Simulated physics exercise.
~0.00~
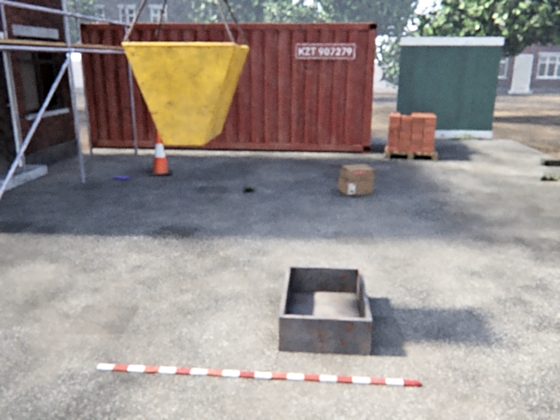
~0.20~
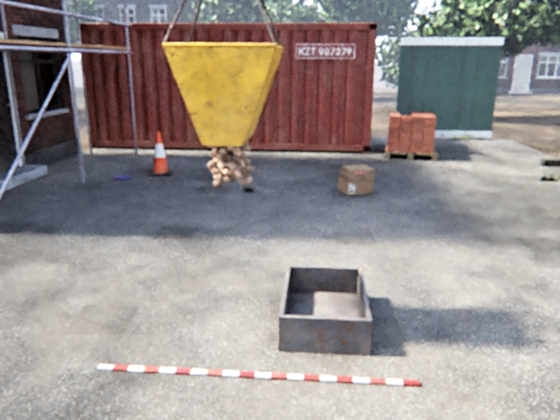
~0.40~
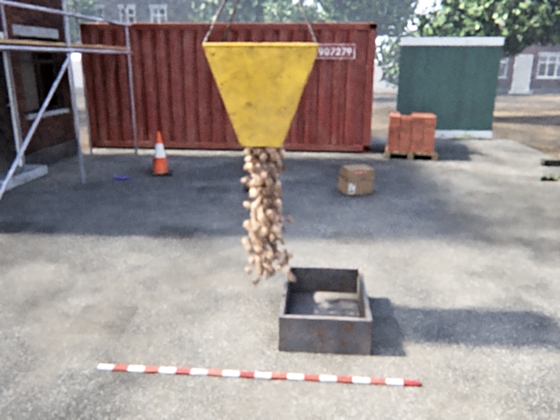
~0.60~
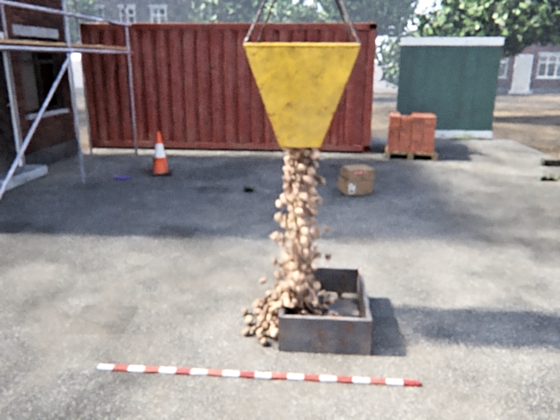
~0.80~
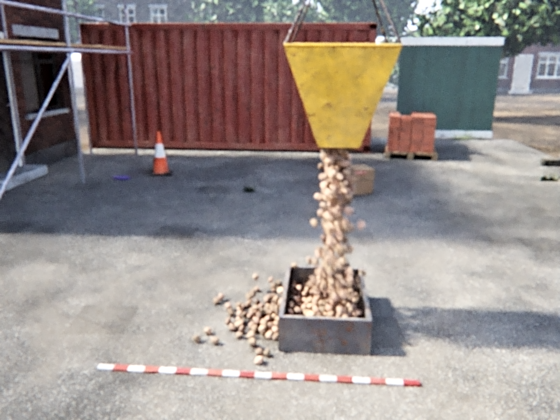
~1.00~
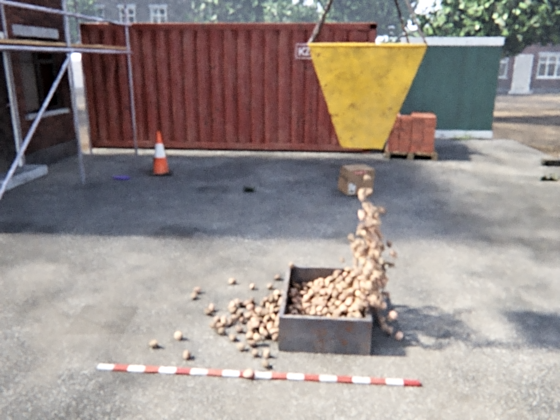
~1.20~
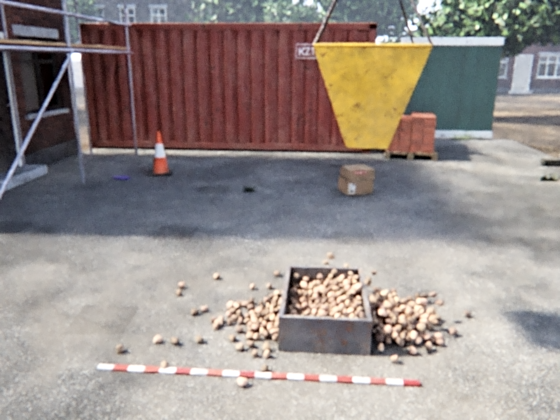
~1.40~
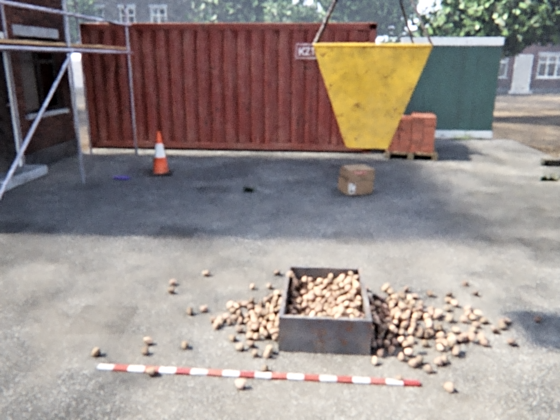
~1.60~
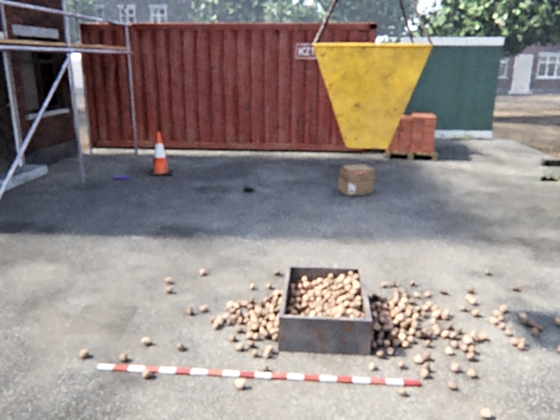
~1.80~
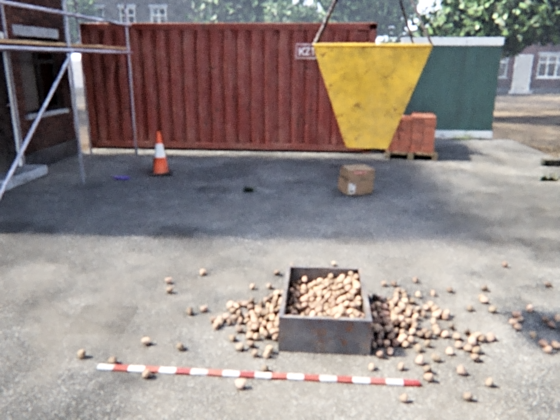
A yellow skip moves right, pouring round stones that fill a bin and scatter around it.
